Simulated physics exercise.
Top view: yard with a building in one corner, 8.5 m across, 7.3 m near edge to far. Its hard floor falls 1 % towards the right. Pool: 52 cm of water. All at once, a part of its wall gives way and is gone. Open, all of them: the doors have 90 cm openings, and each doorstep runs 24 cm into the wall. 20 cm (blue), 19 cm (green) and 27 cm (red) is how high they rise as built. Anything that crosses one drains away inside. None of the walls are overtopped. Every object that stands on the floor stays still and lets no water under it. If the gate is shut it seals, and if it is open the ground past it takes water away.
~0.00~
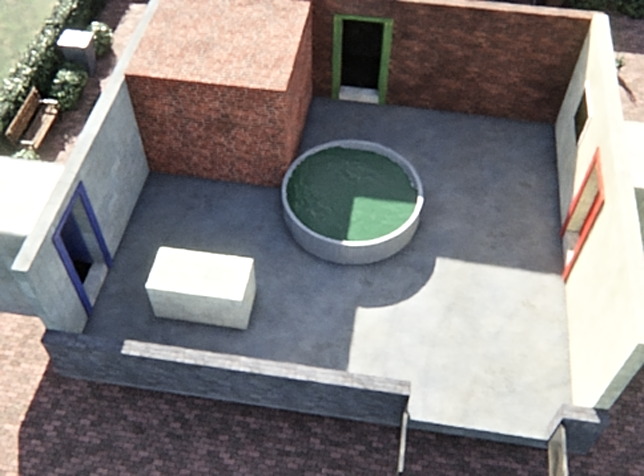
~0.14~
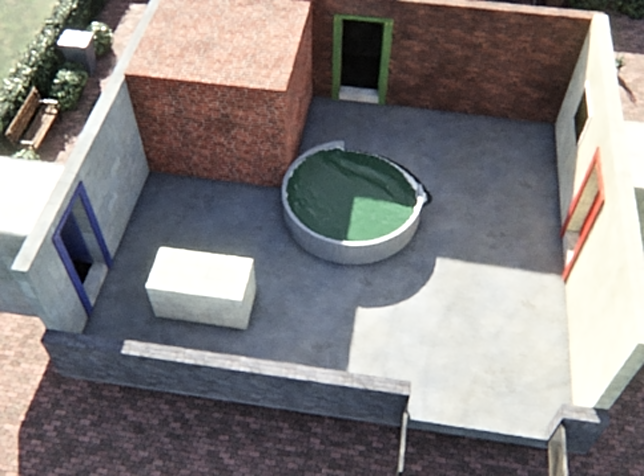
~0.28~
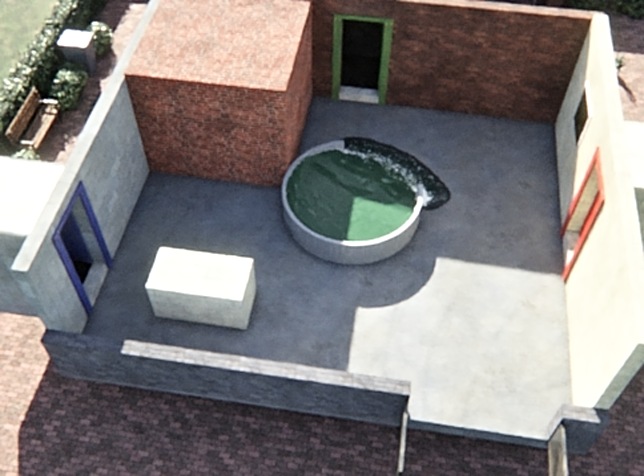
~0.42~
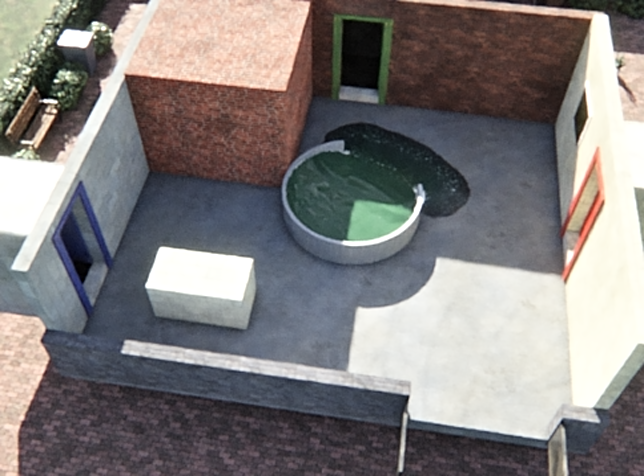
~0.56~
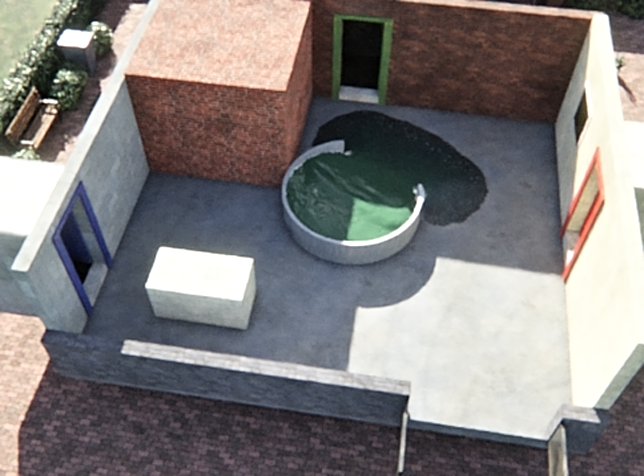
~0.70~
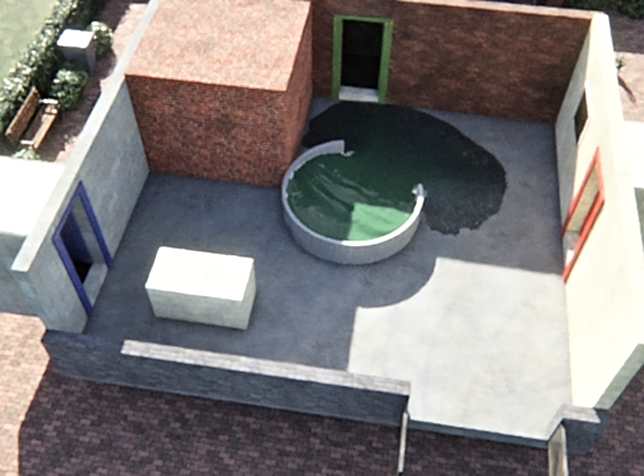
At first, green water lies still in a round pool in a walled yard with blue, green and red doors. Then the far side of the pool's wall gives way, and water pours out through the gap, spreading across the grey floor in a widening dark patch towards the back and right.
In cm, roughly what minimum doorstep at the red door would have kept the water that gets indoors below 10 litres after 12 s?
It would have to be roughly 7 cm high.
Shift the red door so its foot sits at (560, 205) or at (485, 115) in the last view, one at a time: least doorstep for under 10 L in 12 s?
About 12.0 cm, then about 20 cm.
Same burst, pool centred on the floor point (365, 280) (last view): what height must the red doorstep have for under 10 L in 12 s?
In this case, 11.0 cm or so.
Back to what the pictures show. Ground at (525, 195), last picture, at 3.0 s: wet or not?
It is flooded.
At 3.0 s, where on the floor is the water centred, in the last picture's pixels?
The water's centre is at about (423, 164).
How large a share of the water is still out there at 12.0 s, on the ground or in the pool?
Close to 74 per cent is still present.
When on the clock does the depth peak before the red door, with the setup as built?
It peaks at about 4.0 s.
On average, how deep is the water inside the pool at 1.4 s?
Around 34 cm on average.
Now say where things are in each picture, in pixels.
The first picture shows still water, 52 cm deep, in the pool at (352, 192); the red door at (579, 223) is dry.
In the second picture, the front is at (426, 195), 0.3 m from the gap on the far side; 0.5 m2 of floor is wet, 52 cm left at the back.
In the third picture, water pours out on the far side and has run 0.7 m, to (444, 191); about 8 cm deep outside, 52 cm at the back.
In the fourth picture, water pours out on the far side and has run 1.2 m, to (462, 182); about 6 cm deep outside, 52 cm at the back.
In the fifth picture, water pours out on the far side and has run 1.6 m, to (475, 169); about 5 cm deep outside, 52 cm at the back.
In the sixth picture, water pours out on the far side and has run 2.1 m, to (497, 166); about 4 cm deep outside, 50 cm at the back; the red door at (579, 223), 3.9 m from the gap, is still 1.8 m from the nearest water.
After 1.4 s water covers 25 % of the floor, deepest (26 cm) near (426, 111); it has not reached the red door.
After 3.0 s water covers 30 % of the floor, deepest (42 cm) near (554, 127); 2 cm at the red door, 0 litres in over its 27 cm doorstep.
After 12.0 s water covers 75 % of the floor, deepest (12 cm) near (574, 430); 8 cm at the red door, 0 litres in over its 27 cm doorstep.
At the red door as built, the water arrived by 2.6 s and peaked near 10 cm at 4.0 s.
With a doorstep of 6 cm, 23 litres would have come in within the 12 s; with 8.5 cm, 2 litres. So under 10 litres takes about 7 cm.
